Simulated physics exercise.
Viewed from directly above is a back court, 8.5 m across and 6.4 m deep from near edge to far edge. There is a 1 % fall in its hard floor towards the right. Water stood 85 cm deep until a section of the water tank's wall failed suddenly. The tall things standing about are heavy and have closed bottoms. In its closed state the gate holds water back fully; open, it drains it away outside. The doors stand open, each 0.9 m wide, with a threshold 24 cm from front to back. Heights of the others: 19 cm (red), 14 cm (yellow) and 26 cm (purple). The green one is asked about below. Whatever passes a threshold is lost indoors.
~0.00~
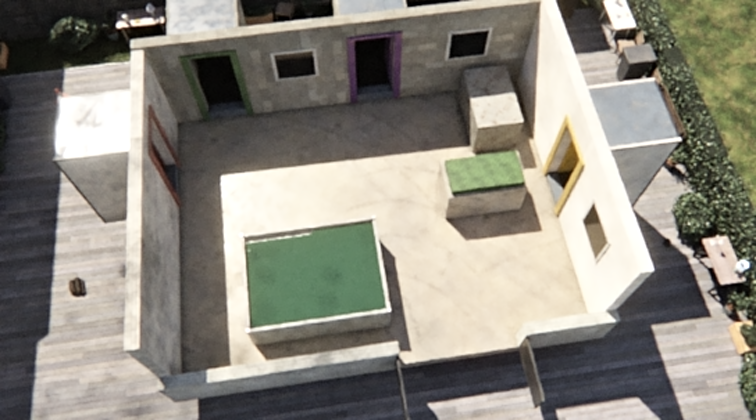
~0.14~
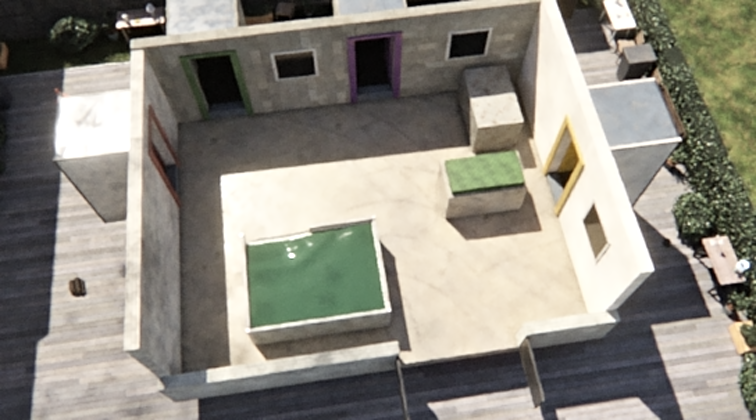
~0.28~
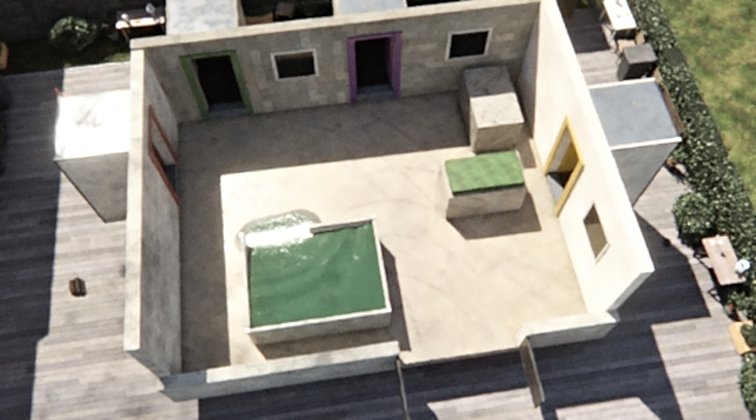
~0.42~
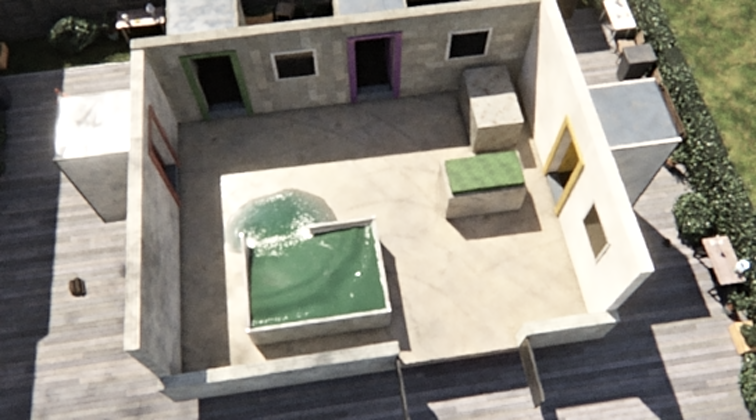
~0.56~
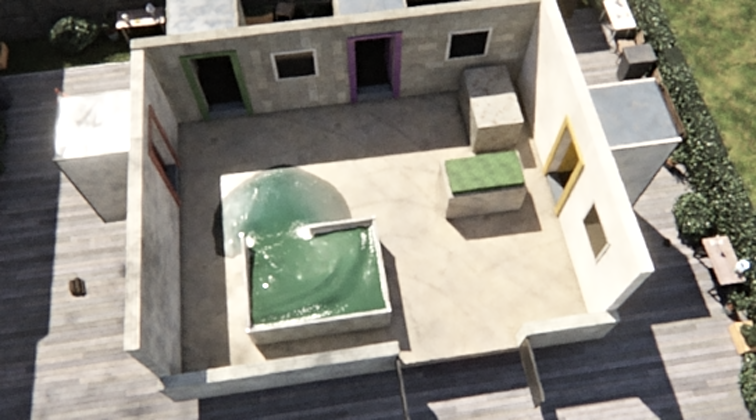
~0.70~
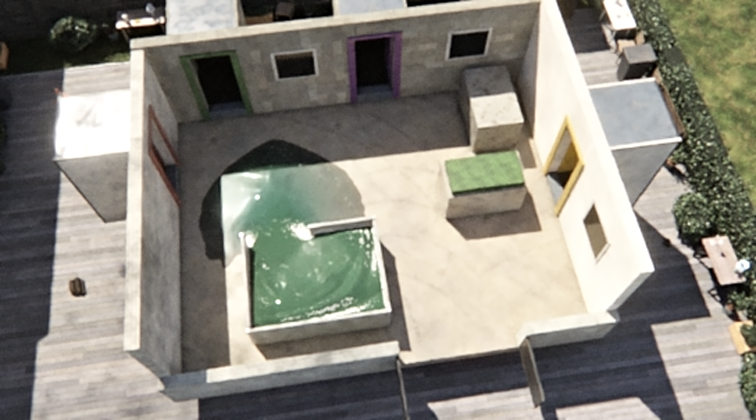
We see a walled courtyard from above, with a tank of still green water. A gap opens on the tank's far side, and water pours through, spreading across the pale floor in a widening, rounded sheet.
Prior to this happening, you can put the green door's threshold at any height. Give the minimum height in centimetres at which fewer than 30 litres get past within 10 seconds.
32 cm.
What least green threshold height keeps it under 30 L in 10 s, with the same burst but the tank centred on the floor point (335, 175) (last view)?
I'd put it at close to 19 cm.
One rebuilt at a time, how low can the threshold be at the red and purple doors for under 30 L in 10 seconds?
Close to 20 cm (red) and close to 11.5 cm (purple).
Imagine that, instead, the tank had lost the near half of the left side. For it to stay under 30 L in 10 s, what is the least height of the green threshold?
It should stand roughly 19 cm high.
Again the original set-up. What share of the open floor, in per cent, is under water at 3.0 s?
The wet part is about 40 per cent.
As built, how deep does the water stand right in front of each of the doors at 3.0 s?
Lab note, depth in cm: Red 23; yellow 0; purple 15; green 36.
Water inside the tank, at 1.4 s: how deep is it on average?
Some 57 cm.
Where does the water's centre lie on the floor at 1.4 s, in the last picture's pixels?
The water is centred around (300, 251) in the last picture's pixels.
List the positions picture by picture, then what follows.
In the first picture, still water, 85 cm deep, in the water tank at (314, 273); the green door at (221, 91) is dry.
In the second picture, the gap is on the far side, the front 0.3 m out at a hidden place; the back of the water tank holds 85 cm.
In the third picture, the front is at (285, 215), 0.8 m from the gap on the far side; 1.2 m2 of floor is wet, 85 cm left at the back.
In the fourth picture, water pours out on the far side and has run 1.4 m, to (285, 192); about 11 cm deep outside, 84 cm at the back.
In the fifth picture, the front is at (277, 168), 2.1 m from the gap on the far side; 4.7 m2 of floor is wet, 76 cm left at the back.
In the sixth picture, the gap is on the far side, the front 2.8 m out at (270, 143); the back of the water tank holds 72 cm; 1.2 m in a straight line remain to the green door at (221, 91).
After 1.4 s water covers 35 % of the floor, deepest (43 cm) near (271, 241); 33 cm at the green door, 2 litres in over its 25 cm threshold.
After 3.0 s water covers 40 % of the floor, deepest (36 cm) near (187, 175); 36 cm at the green door, 79 litres in over its 25 cm threshold.
After 10.0 s water covers 95 % of the floor, deepest (22 cm) near (510, 86); 9 cm at the green door, 102 litres in over its 25 cm threshold.
At the green door as built, the water arrived by 1.1 s and peaked near 42 cm at 2.6 s.
Run again over the same 10 s with other heights there, 76 litres in over 27 cm, 10 litres over 36.5 cm. The limit of 30 litres is kept from about 32 cm up.
